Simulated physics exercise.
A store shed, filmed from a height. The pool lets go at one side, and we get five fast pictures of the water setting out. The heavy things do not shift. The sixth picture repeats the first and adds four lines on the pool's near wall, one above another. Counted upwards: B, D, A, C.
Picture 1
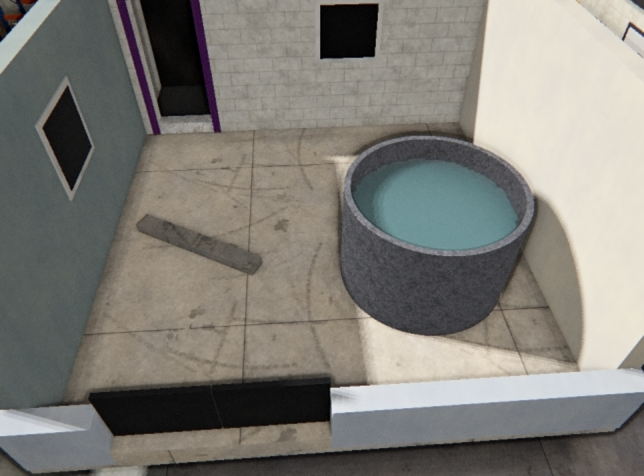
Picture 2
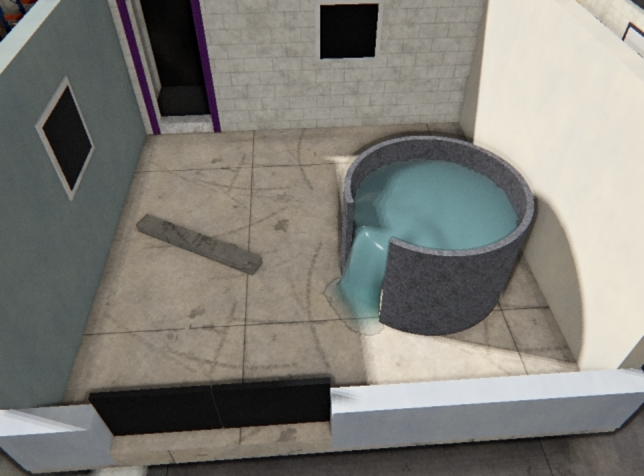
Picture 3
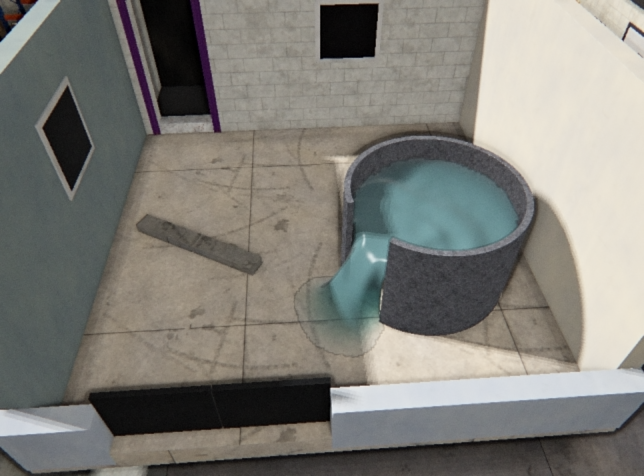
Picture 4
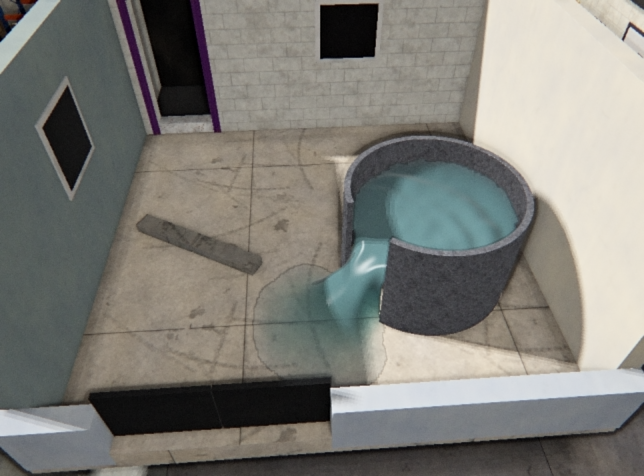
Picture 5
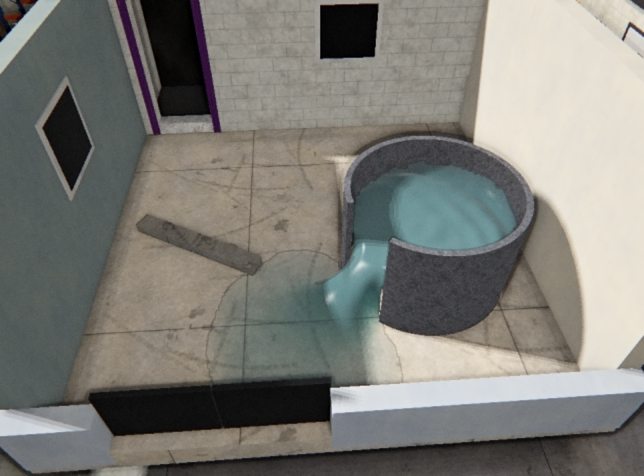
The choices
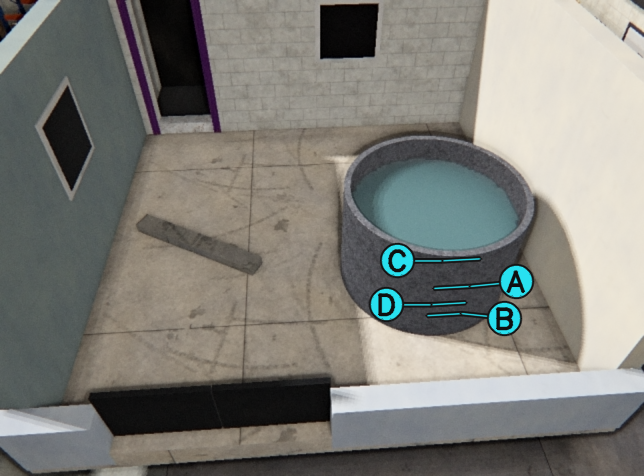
In a walled yard, water pours from a gap in a round grey pool and spreads left.
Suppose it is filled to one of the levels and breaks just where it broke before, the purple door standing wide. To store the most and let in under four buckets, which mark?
Take A.
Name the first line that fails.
C.
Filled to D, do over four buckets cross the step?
No, that is safe.
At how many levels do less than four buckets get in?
Three.
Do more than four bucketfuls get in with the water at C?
Yes.
In cyan, A at (452, 287); B at (444, 314); C at (460, 259); D at (447, 303); from the bottom up B, D, A, C.
With A, a splash gets over, under a bucket.
With B, nothing gets over.
With C, about 11 bucketfuls get in.
With D, nothing gets over.
